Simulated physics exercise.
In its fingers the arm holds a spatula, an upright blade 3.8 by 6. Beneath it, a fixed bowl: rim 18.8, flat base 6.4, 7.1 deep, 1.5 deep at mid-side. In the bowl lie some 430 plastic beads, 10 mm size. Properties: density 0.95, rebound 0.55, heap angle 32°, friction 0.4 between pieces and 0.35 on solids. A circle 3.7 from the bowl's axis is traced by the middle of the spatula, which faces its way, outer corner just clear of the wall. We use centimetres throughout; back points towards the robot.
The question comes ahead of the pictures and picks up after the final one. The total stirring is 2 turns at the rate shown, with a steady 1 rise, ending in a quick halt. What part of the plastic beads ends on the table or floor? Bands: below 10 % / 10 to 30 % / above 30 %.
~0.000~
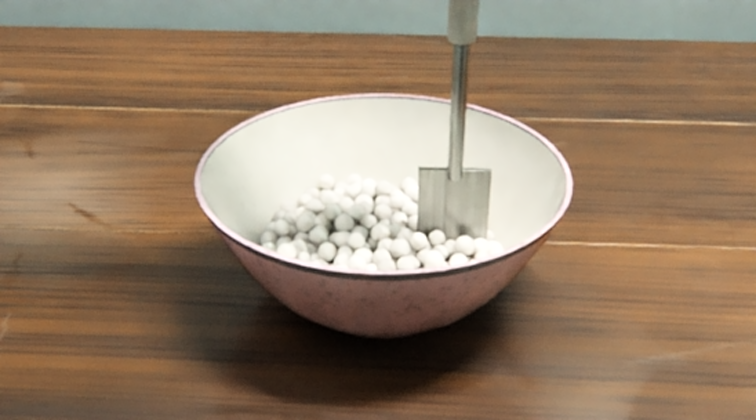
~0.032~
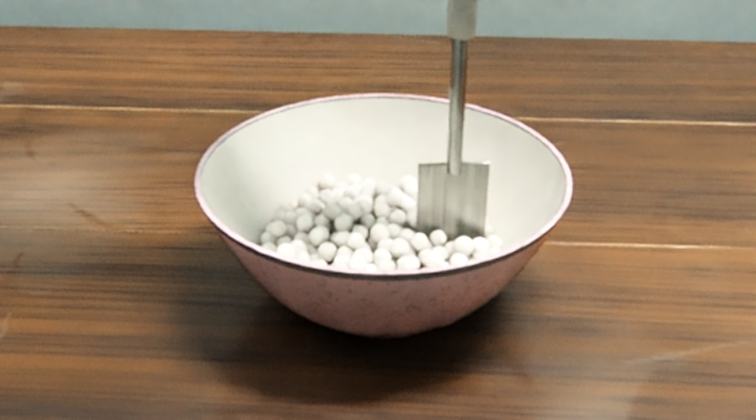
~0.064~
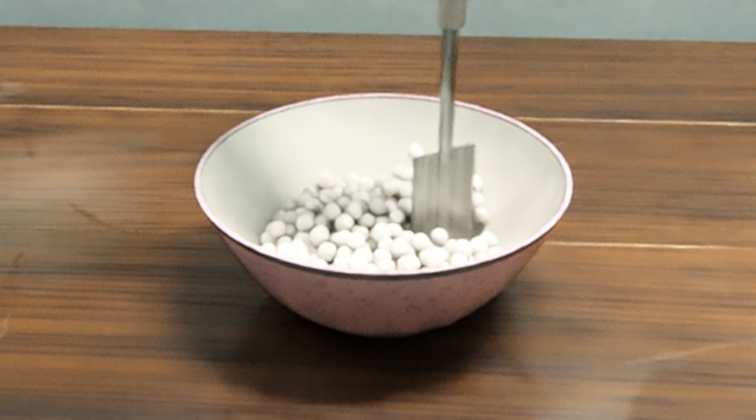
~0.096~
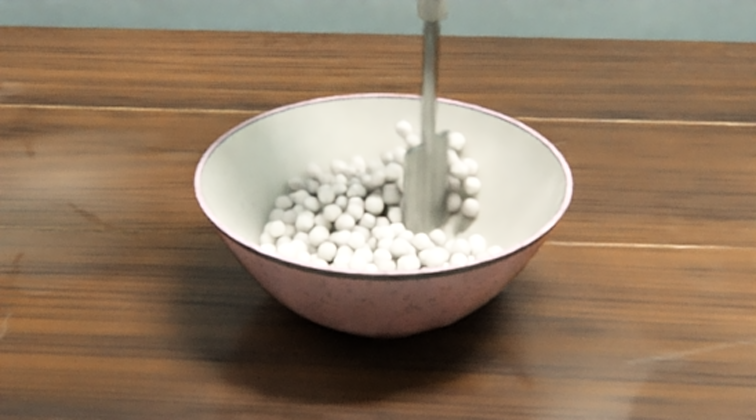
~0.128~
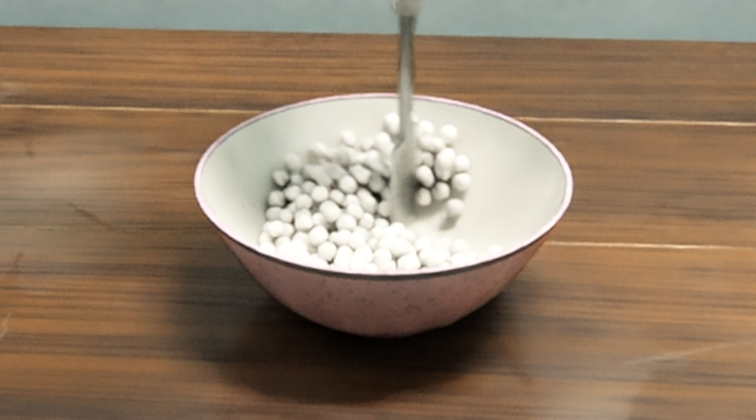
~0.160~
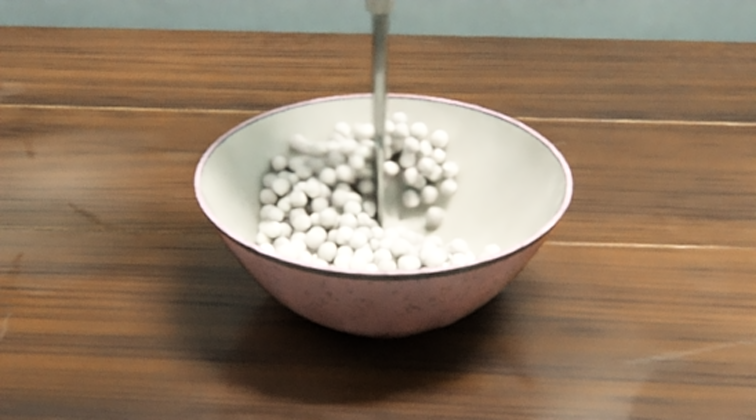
Below 10 %.
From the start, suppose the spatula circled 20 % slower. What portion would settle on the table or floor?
Estimate: Near 0 in a hundred.
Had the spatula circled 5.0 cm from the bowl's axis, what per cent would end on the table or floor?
Then about 5 per cent.
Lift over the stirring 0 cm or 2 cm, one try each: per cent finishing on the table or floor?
That gives about 0 per cent and 0 per cent, in order.
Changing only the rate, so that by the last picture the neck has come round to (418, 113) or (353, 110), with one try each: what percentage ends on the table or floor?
Some 0 and 5 %.
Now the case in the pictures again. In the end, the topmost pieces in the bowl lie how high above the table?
5.5 cm or so.
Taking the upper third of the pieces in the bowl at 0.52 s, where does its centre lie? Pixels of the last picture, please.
I'd put it at around (485, 227).
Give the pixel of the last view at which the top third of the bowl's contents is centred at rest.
Somewhere close to (420, 229).
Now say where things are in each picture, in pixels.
In the first frame, spatula neck at (456, 143), 0° round; upper third of the load around (372, 237), from x 270 to 500, top at y 180; 430 in the bowl.
In the second frame, spatula neck at (455, 137), 9° round; upper third of the load around (378, 235), from x 270 to 500, top at y 180.
In the third frame, spatula neck at (446, 126), 30° round; upper third of the load around (387, 221), from x 270 to 500, top at y 155.
In the fourth frame, spatula neck at (429, 116), 52° round; upper third of the load around (383, 202), from x 270 to 500, top at y 130.
In the fifth frame, spatula neck at (405, 110), 74° round; upper third of the load around (363, 190), from x 265 to 500, top at y 120.
In the sixth frame, spatula neck at (380, 108), 96° round; upper third of the load around (348, 181), from x 265 to 500, top at y 120; 430 in the bowl.
After 0.52 s, 340° round, highest piece 8 above the table; 425 in the bowl, 3 on the table or floor, 2 in flight or on the tool.
After 0.87 s, 224° round, highest piece 8 above the table; 425 in the bowl, 5 on the table or floor.
After 1.25 s, 0° round, highest piece 5 above the table; 424 in the bowl, 6 on the table or floor.
After 1.95 s, 0° round, highest piece 5 above the table; 424 in the bowl, 6 on the table or floor.
At rest, 424 in the bowl, 6 on the table or floor. That is 1 % on the table or floor.
